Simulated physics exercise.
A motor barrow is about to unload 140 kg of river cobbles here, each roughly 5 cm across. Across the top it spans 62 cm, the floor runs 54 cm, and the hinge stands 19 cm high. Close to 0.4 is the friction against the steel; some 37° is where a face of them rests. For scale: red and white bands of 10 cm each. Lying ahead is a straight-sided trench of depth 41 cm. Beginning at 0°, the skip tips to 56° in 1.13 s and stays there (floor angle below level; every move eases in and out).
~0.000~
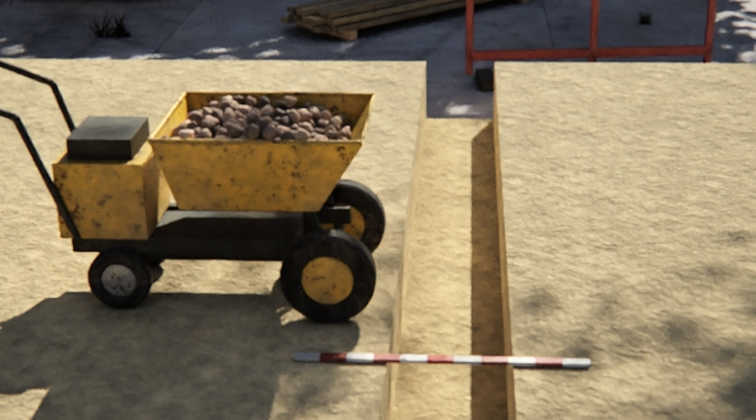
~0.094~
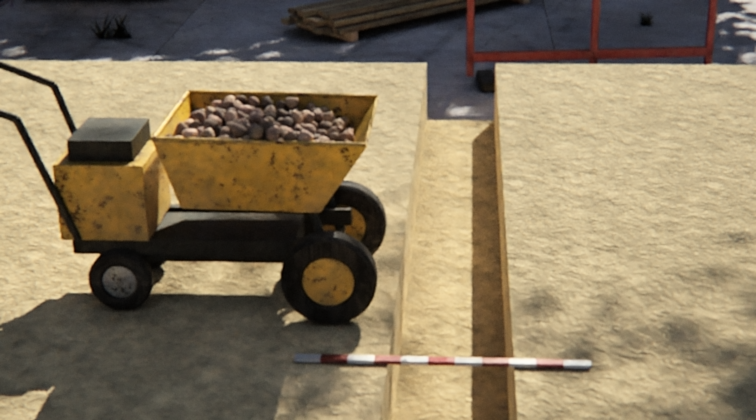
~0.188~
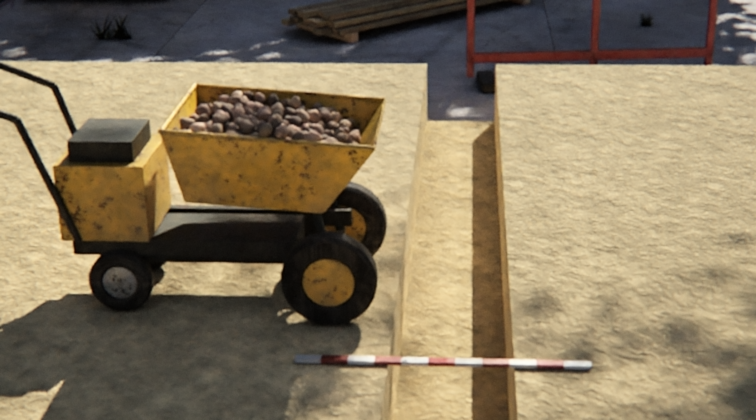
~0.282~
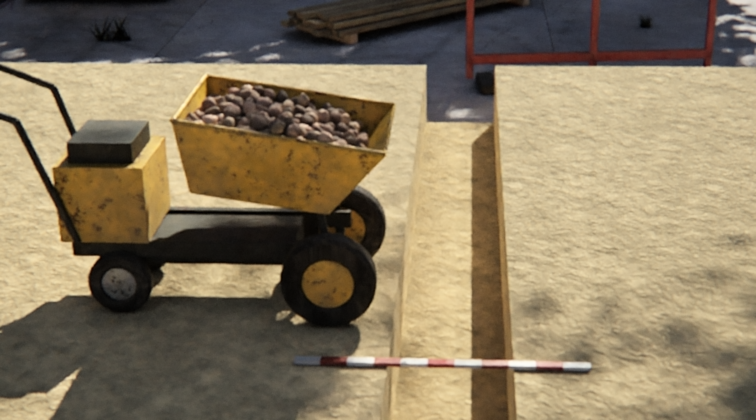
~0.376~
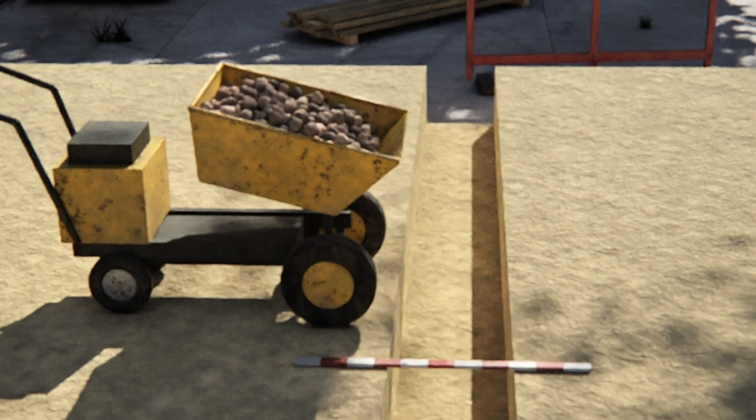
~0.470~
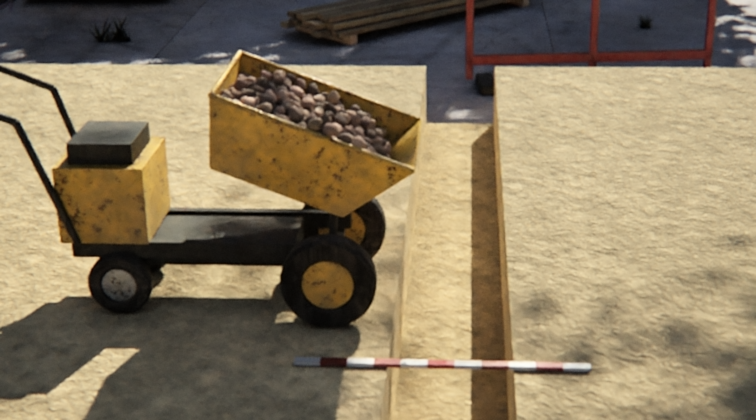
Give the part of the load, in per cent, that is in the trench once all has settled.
Close to 19 in a hundred.
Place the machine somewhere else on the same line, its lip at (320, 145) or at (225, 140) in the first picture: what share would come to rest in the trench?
It comes to about 35 and 30 in a hundred.
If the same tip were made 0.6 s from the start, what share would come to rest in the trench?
In that case some 10 per cent.
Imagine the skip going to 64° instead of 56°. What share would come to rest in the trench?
The trench would hold about 35% of it.
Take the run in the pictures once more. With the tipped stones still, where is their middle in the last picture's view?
Around (522, 294).
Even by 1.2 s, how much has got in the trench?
I'd say near 5 per cent at that time.
After 0.9 s the floor is at 47°; 100 % in the skip; the foremost stones are at (441, 190).
After 1.2 s the floor is at 56°; 89 % in the skip, 5 % in the trench, 5 % past the trench; the foremost stones are at (546, 300).
After 1.6 s the floor is at 56°; 71 % in the skip, 9 % in the trench, 20 % past the trench; the foremost stones are at (633, 295).
After 3.5 s the floor is at 56°; 59 % in the skip, 19 % in the trench, 22 % past the trench; the foremost stones are at (701, 300).
